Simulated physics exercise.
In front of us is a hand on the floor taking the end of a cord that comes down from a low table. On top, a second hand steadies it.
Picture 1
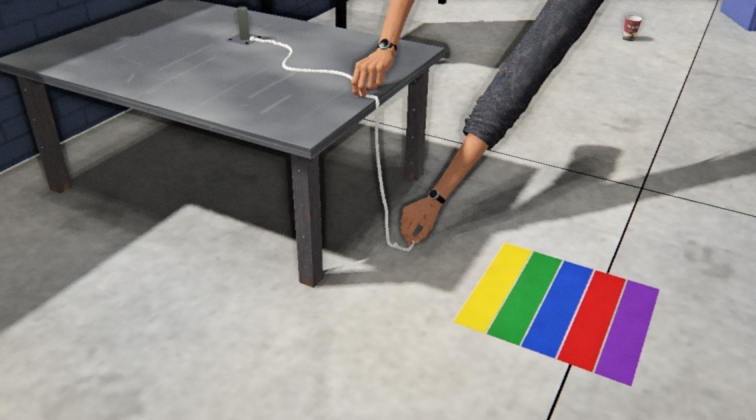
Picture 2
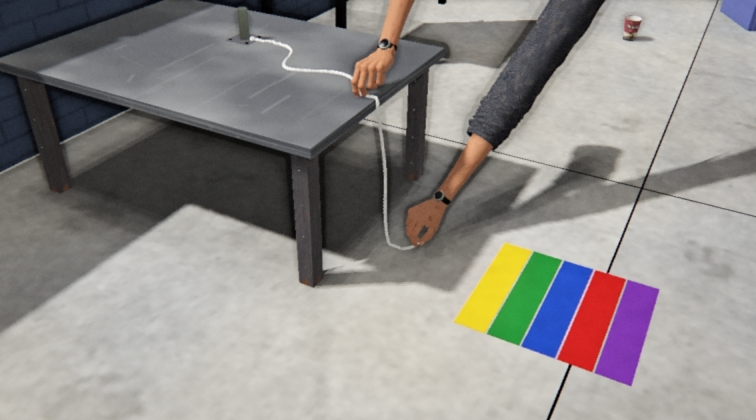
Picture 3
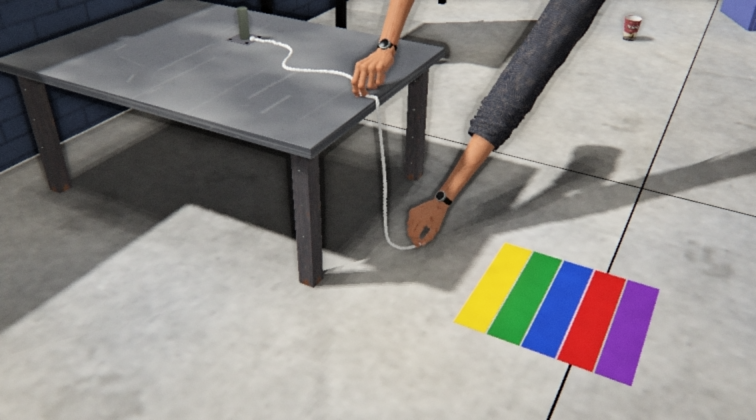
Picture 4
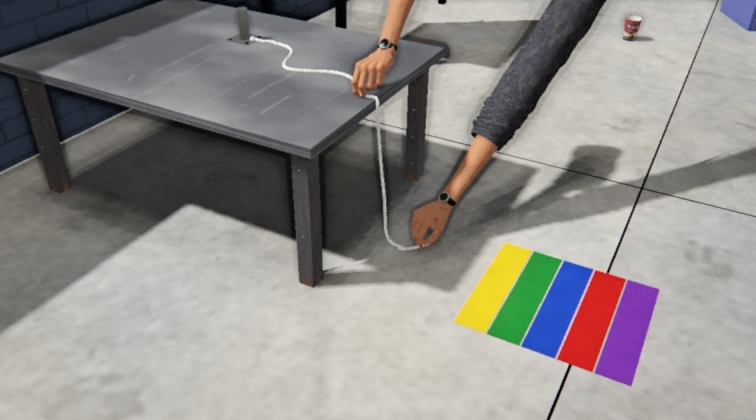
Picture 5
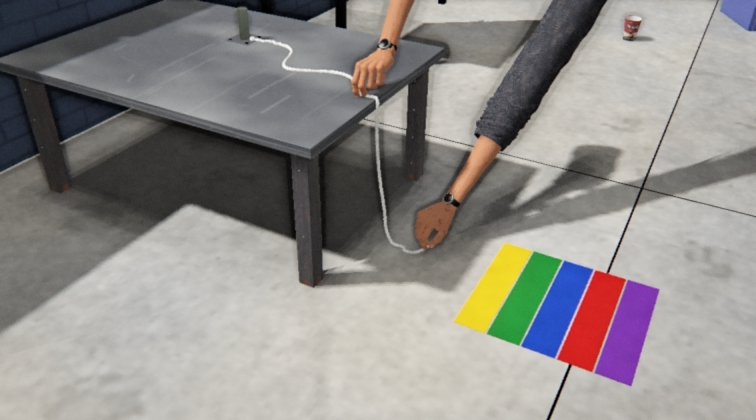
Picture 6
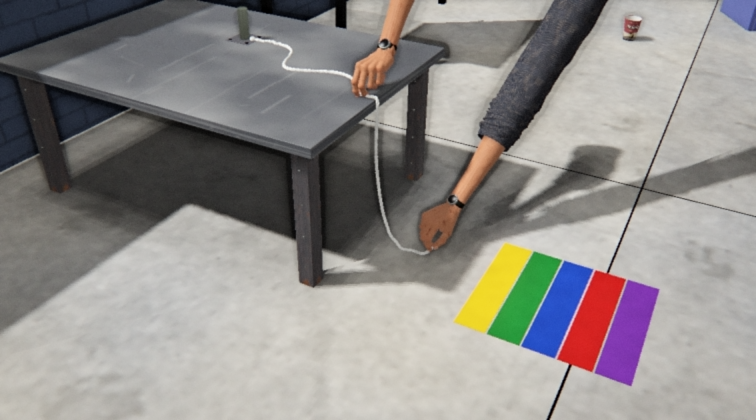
A hand near the floor slowly drawing the end of a white cord slightly rightward beside a low grey table.
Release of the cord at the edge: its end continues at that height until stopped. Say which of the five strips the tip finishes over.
Blue.
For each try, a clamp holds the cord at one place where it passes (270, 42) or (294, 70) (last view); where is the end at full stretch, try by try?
In order, the pixels are (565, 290) and (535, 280).
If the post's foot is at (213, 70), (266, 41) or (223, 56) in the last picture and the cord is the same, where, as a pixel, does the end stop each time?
In order, the pixels are (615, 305), (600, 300) and (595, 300).
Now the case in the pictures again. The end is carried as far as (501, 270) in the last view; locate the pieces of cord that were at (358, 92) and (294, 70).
At (392, 113), then (328, 69).
Soon after, end near (501, 270); over yellow.
Then, end near (544, 284); over green.
At full stretch, end near (570, 292); over blue. It halts on the blue strip.
